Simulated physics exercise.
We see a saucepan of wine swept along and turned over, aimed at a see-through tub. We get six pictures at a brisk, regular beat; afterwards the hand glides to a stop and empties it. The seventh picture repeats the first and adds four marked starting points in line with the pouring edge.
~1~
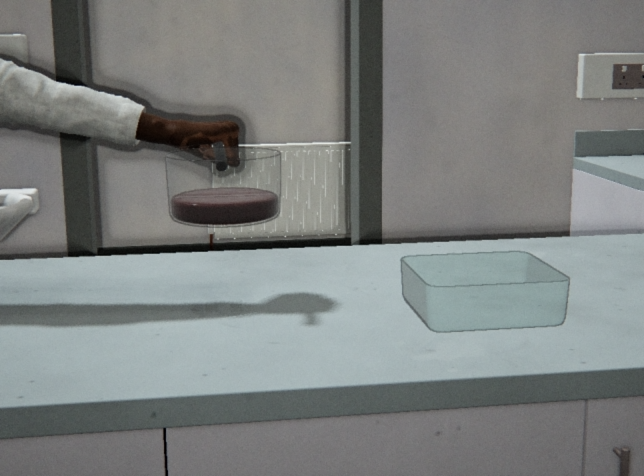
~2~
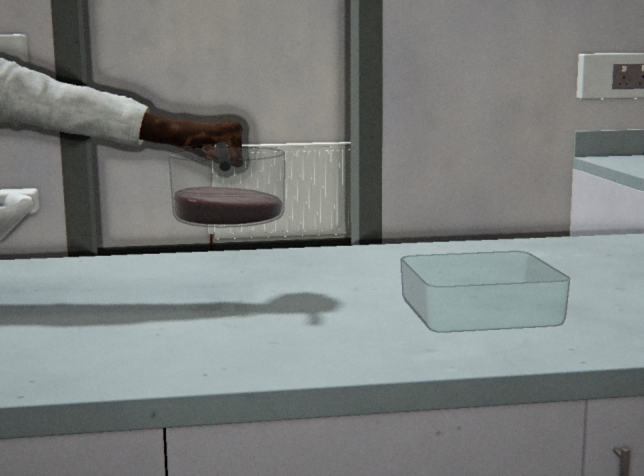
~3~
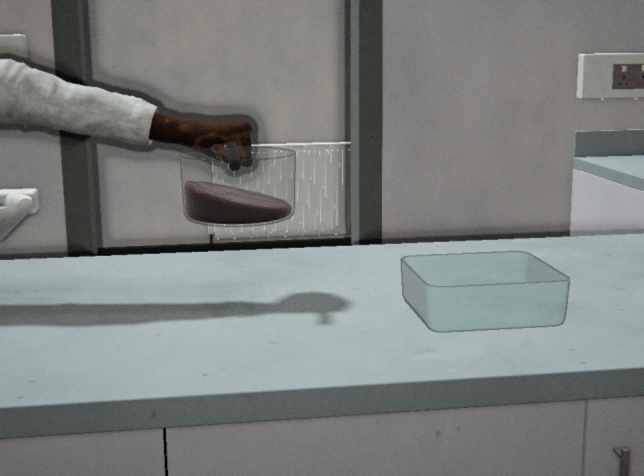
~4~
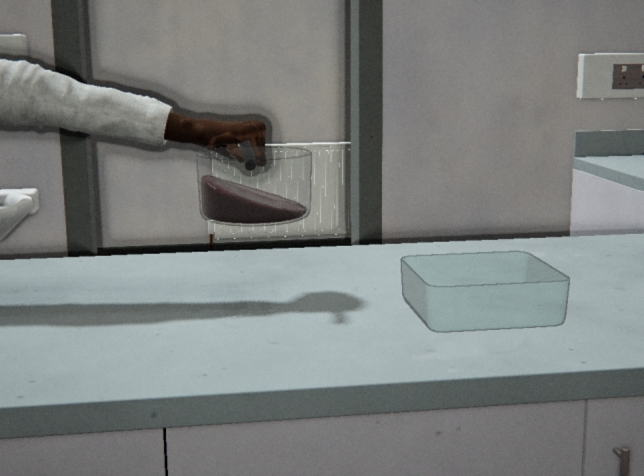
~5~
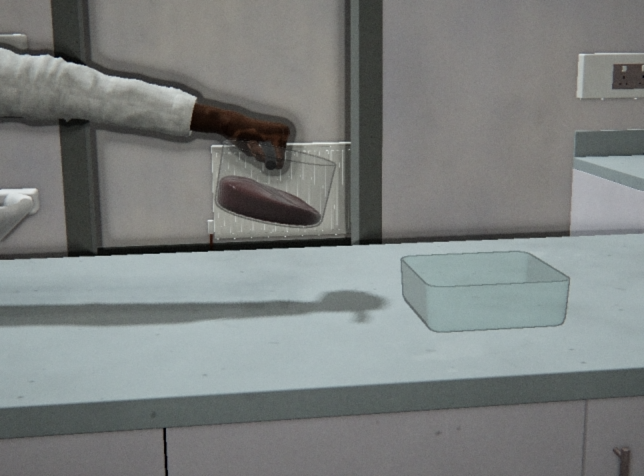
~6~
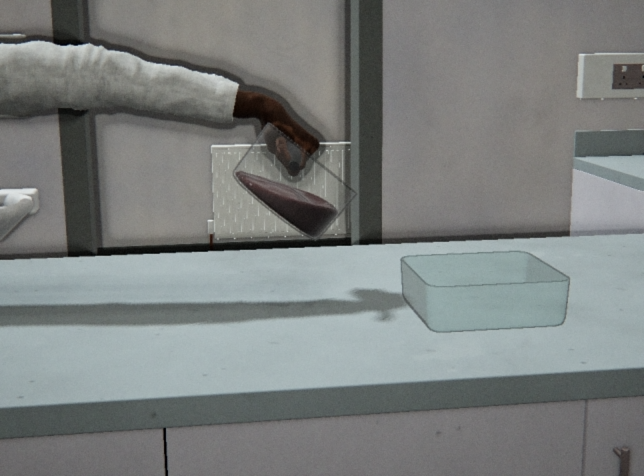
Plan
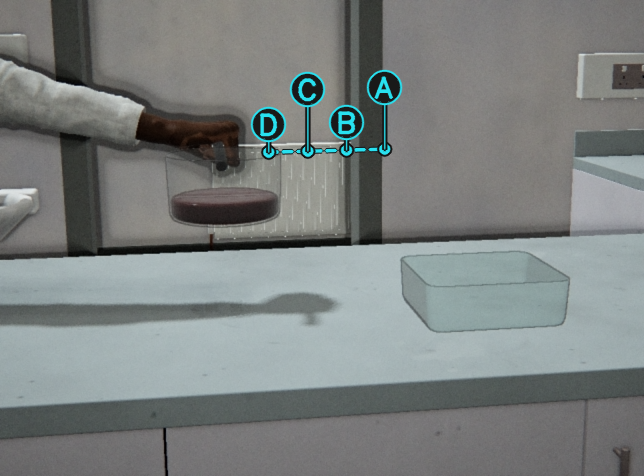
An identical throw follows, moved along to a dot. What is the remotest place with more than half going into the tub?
C.
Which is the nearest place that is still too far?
D it is.
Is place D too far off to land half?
Yes, it does.
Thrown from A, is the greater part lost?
No.
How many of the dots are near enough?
Three of the four.
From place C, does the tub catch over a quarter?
Yes, it does.
In cyan, A at (384, 149); B at (346, 150); C at (307, 151); D at (268, 152).
With A, about 79 % lands in the tub, 16 % falls short and 6 % goes beside or beyond.
With B, about 72 % lands in the tub, 5 % falls short and 23 % goes beside or beyond.
With C, about 64 % lands in the tub, 15 % falls short and 21 % goes beside or beyond.
With D, about 20 % lands in the tub, 74 % falls short and 6 % goes beside or beyond.
